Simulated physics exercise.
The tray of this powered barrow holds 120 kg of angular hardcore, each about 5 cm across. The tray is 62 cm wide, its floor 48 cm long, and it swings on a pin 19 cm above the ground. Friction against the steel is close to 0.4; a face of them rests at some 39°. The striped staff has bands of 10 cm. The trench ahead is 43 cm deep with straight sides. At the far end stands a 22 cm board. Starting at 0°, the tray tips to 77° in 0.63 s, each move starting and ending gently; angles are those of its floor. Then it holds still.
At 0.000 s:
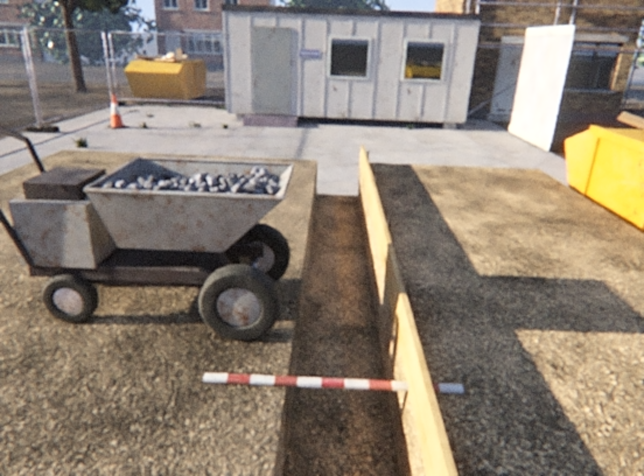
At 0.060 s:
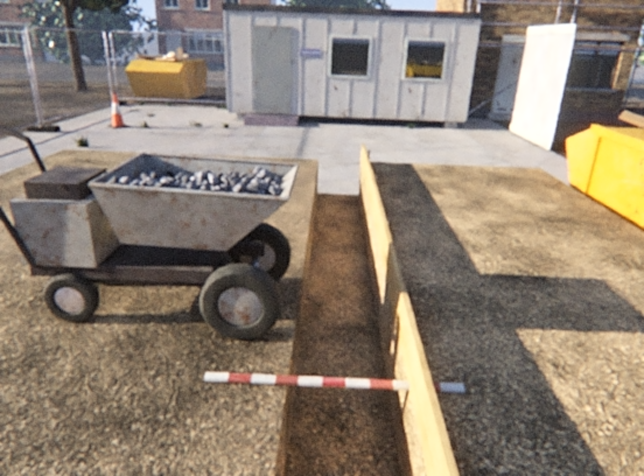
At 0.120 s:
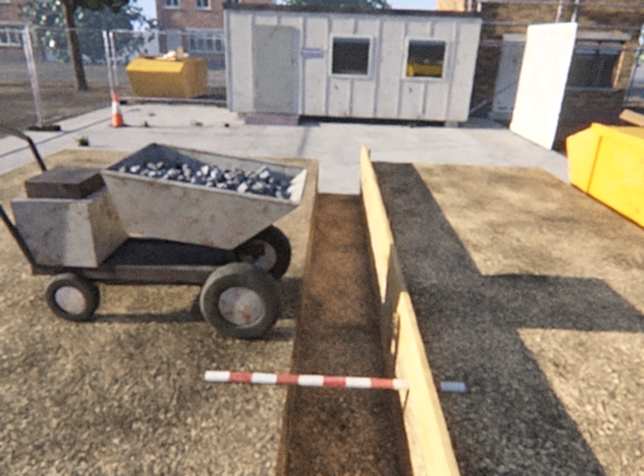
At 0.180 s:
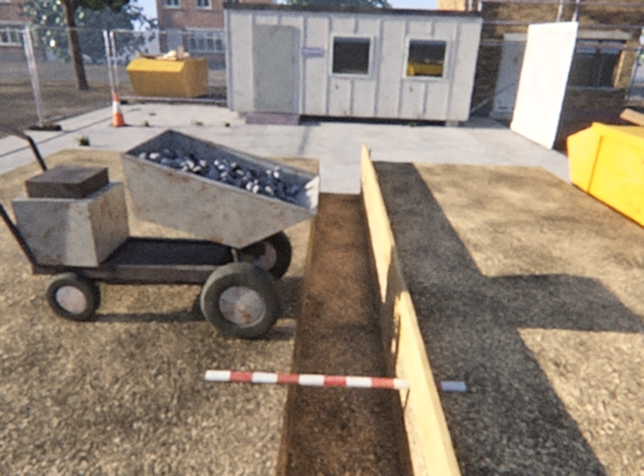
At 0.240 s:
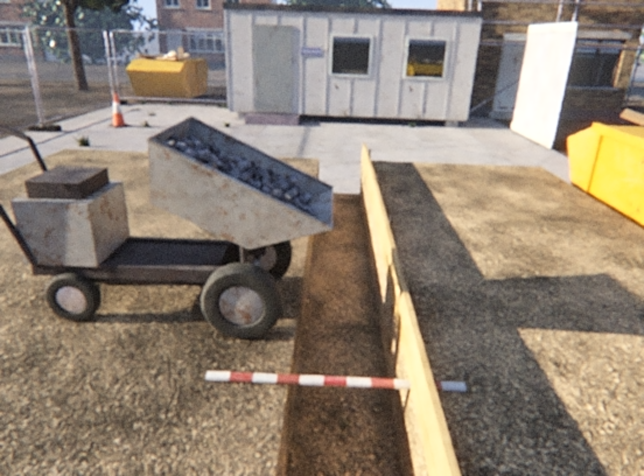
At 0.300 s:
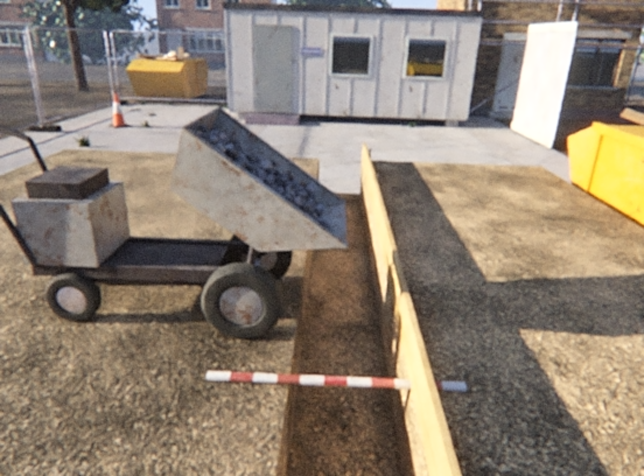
A grey tray of stones on a small wheeled barrow tilts steeply toward the right.
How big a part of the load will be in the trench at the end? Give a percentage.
Roughly 83 per cent ends in the trench.
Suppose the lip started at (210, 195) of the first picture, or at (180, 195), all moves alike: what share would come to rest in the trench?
First some 100, then 95 per cent.
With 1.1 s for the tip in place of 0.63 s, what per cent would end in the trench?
In that case some 95 per cent.
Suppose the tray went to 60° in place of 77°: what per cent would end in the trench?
It would be near 60 per cent.
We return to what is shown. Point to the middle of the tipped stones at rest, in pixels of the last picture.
Their middle is at about (371, 365).
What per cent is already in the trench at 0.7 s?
About 30 per cent by then.
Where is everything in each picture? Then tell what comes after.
In the first frame, the tray is at 0°, its lip at (283, 198); the top of the load is at (228, 178).
In the second frame, lip at (288, 199), floor tilted 2°, highest stones at (230, 177); the stones move at 0.4 m/s on average.
In the third frame, lip at (300, 204), floor tilted 7°, highest stones at (193, 171); the stones move at 0.9 m/s on average.
In the fourth frame, the tray is at 15°, its lip at (316, 214); the top of the load is at (179, 158); the stones move at 1.3 m/s on average.
In the fifth frame, the tray is at 25°, its lip at (332, 228); the top of the load is at (191, 146); the stones move at 1.6 m/s on average.
In the sixth frame, the tray is at 36°, its lip at (347, 246); the top of the load is at (214, 138); the stones move at 1.7 m/s on average.
After 0.5 s the floor is at 65°; 100 % in the tray; the foremost stones are at (357, 259).
After 0.7 s the floor is at 77°; 61 % in the tray, 32 % in the trench, 7 % past the trench; the foremost stones are at (436, 298).
After 1.1 s the floor is at 77°; 13 % in the tray, 70 % in the trench, 17 % past the trench; the foremost stones are at (557, 310).
After 3.0 s the floor is at 77°; 0 % in the tray, 83 % in the trench, 17 % past the trench; the foremost stones are at (633, 310).
